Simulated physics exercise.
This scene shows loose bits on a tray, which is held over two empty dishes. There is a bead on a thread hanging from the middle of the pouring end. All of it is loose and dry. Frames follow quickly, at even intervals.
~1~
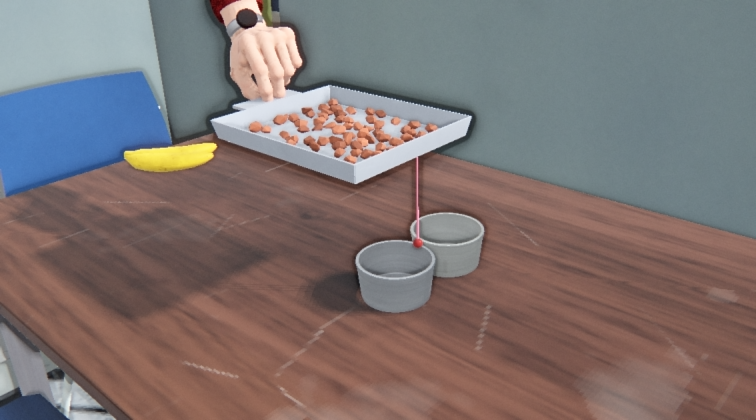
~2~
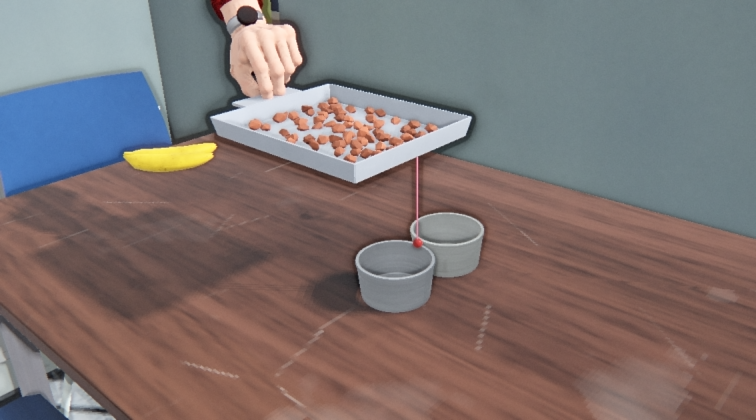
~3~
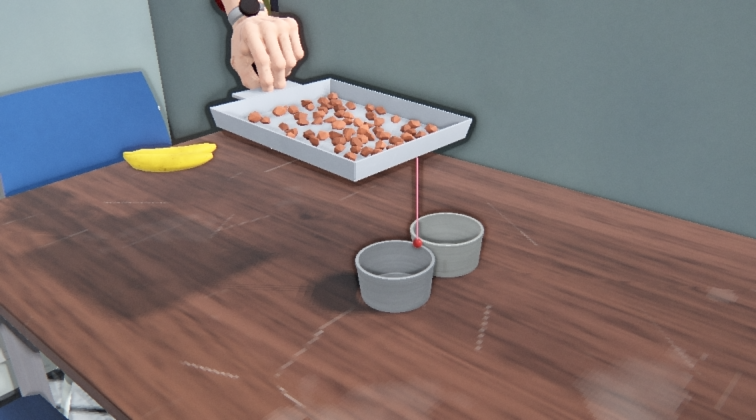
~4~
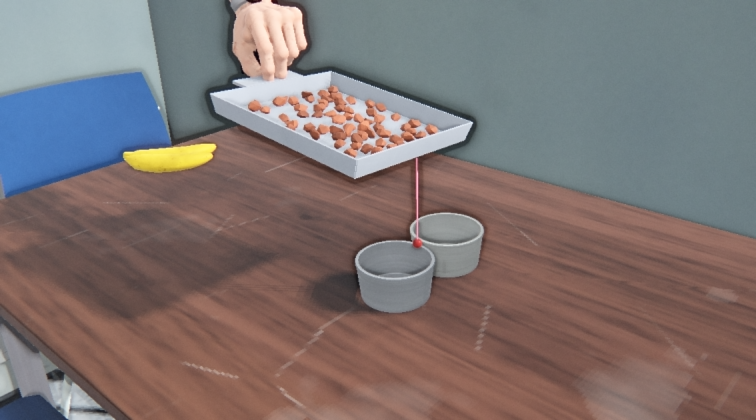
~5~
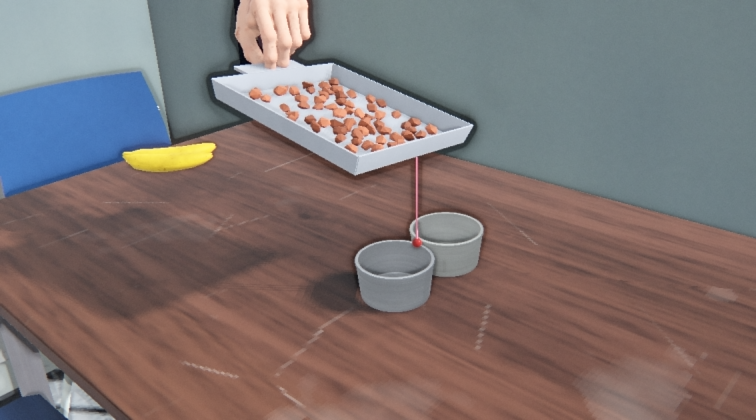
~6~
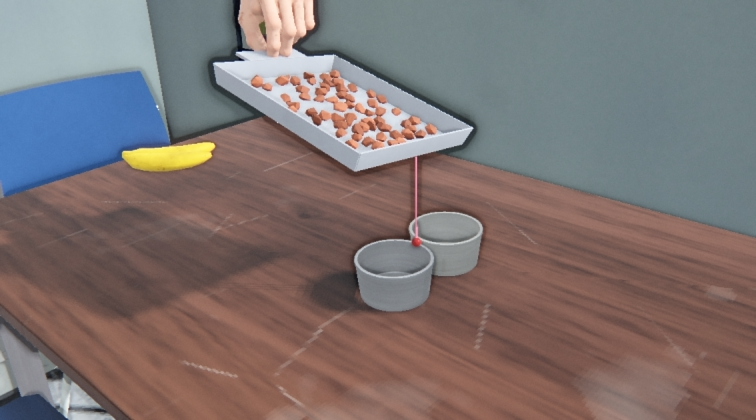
On a wooden table with a yellow banana and two empty grey dishes, a hand held a tray of reddish-brown bits above the dishes, then slowly raised its back end, tilting it slightly.
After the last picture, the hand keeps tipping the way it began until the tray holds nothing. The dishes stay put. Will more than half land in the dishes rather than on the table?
Yes.
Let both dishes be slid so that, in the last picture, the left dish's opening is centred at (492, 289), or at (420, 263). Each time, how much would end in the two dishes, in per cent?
Close to 0 in a hundred first, close to 90 in a hundred second.
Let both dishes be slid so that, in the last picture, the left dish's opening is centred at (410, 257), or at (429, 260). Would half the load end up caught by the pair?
In turn: The larger part; the larger part.
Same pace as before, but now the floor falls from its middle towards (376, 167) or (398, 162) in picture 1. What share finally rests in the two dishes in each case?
Around 0 per cent first, around 0 per cent next.
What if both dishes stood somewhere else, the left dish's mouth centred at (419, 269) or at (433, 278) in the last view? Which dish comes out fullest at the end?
The first time it is the dish to the right, and the second time it is the dish to the right.
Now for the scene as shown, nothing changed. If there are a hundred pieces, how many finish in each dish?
I'd say some 0 in a hundred wind up in the left dish, and some 70 in a hundred in the right.
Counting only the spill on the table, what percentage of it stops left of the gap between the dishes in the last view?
About 10 percent of the spill.
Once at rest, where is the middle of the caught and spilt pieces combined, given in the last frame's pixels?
Roughly pixel (459, 252).
Just after the last frame, tray tipped steeply; almost all on the tray; just a few in the air.
A moment on, tray tipped past a quarter turn; roughly a quarter on the tray; roughly a third in the right dish; roughly a quarter outside both; roughly a quarter in the air.
Further on, tray tipped past a quarter turn; the larger part in the right dish; roughly a quarter outside both.
When it is over, tray tipped past a quarter turn; not one in the left dish; the larger part in the right dish; roughly a quarter outside both.
